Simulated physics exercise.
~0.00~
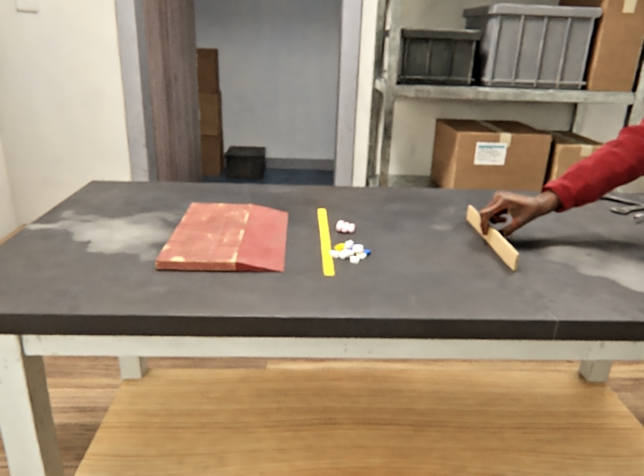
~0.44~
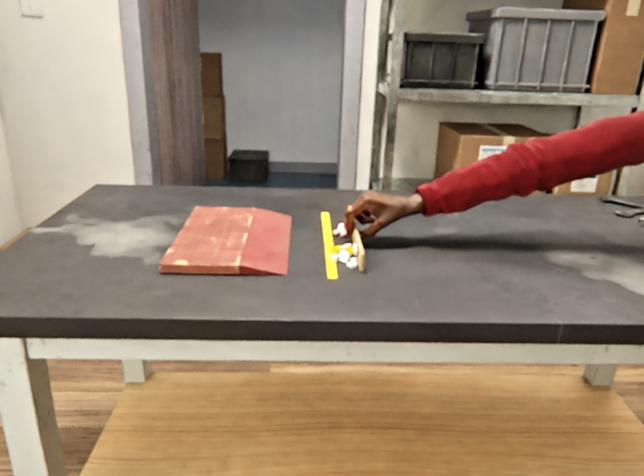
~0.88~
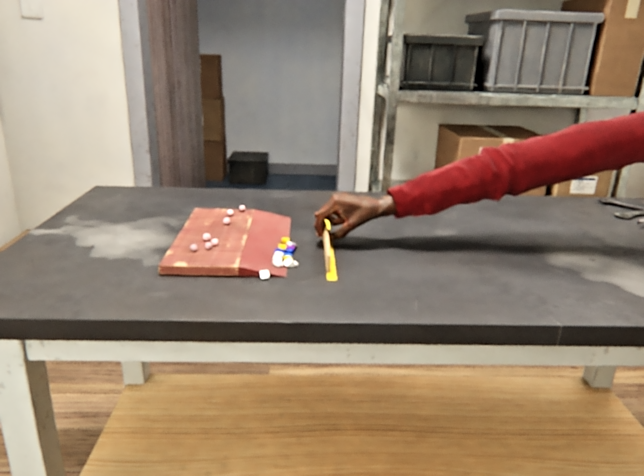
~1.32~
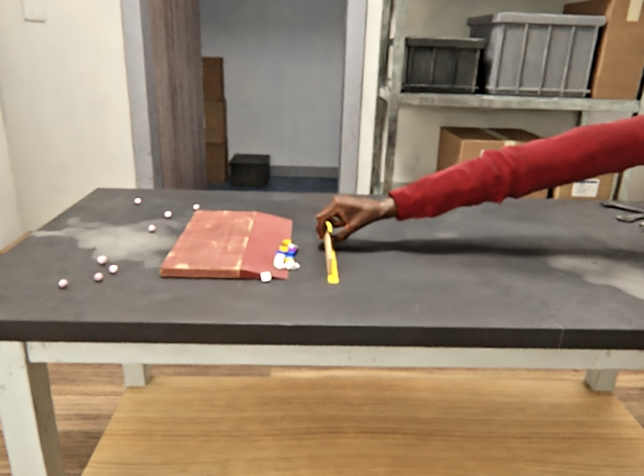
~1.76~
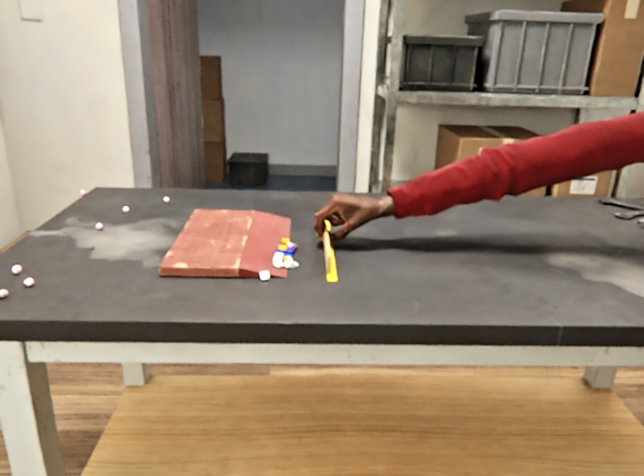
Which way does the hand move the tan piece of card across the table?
The hand slides the card to the left, towards the red ramp, until it stops at the yellow strip.
